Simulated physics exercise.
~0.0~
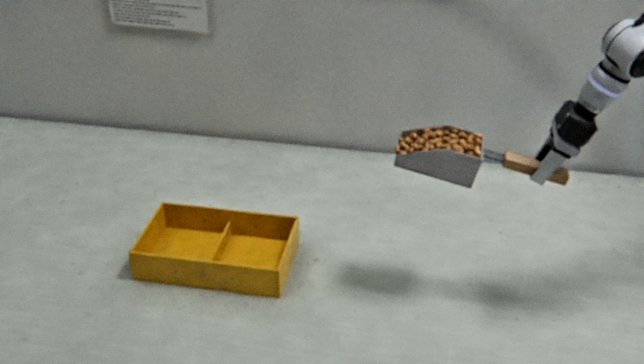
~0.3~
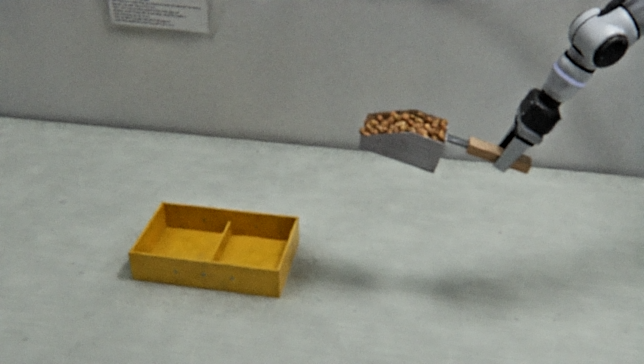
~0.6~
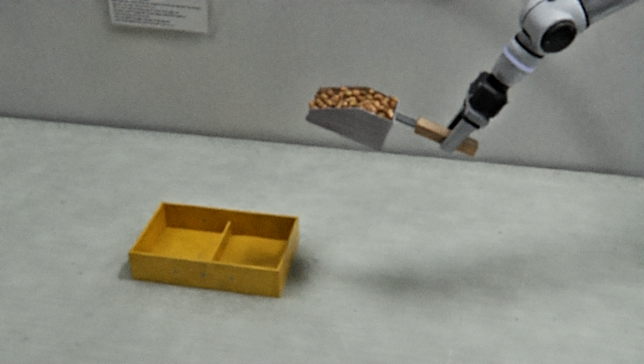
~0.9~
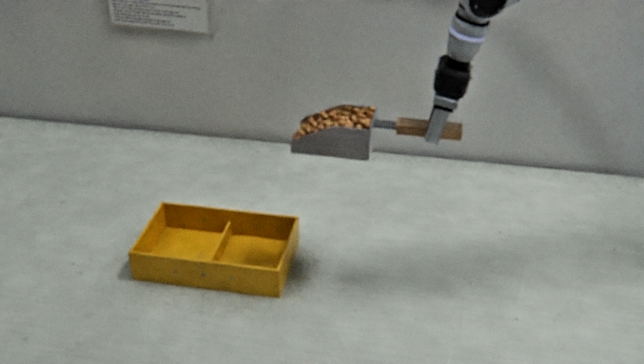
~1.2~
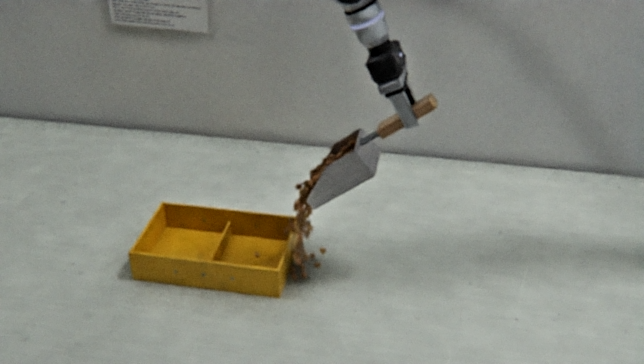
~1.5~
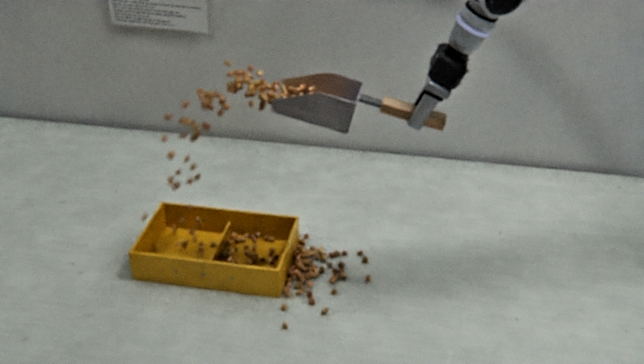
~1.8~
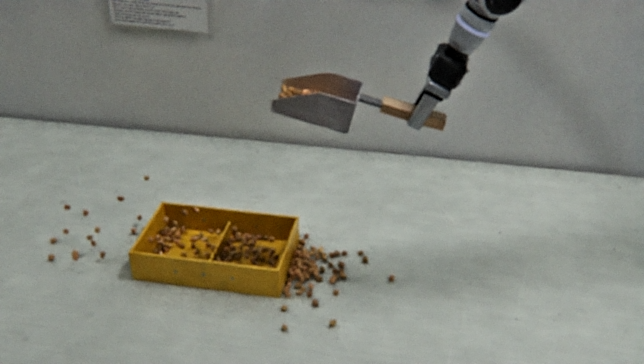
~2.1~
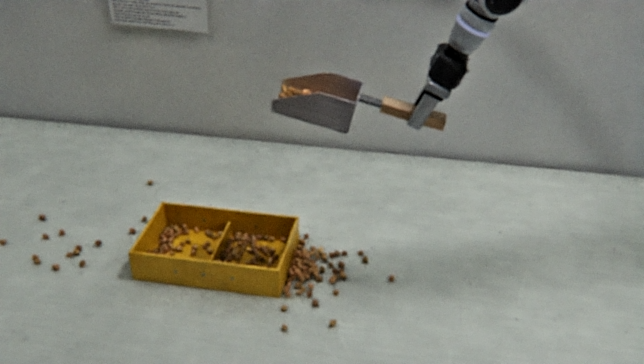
A pale grey tabletop stands against a light wall bearing a paper notice, seen from slightly above by a still camera. A yellow open box with one divider sits at left, while a white and black robot arm holds a wooden-handled metal scoop heaped with brown beans at upper right. The arm carries the scoop left, then tips it steeply, spilling beans at the box's right edge. It swings the scoop back up, flinging more leftward over the box. Finally the scoop hangs still with some beans inside, others lying in both compartments and scattered on the table.
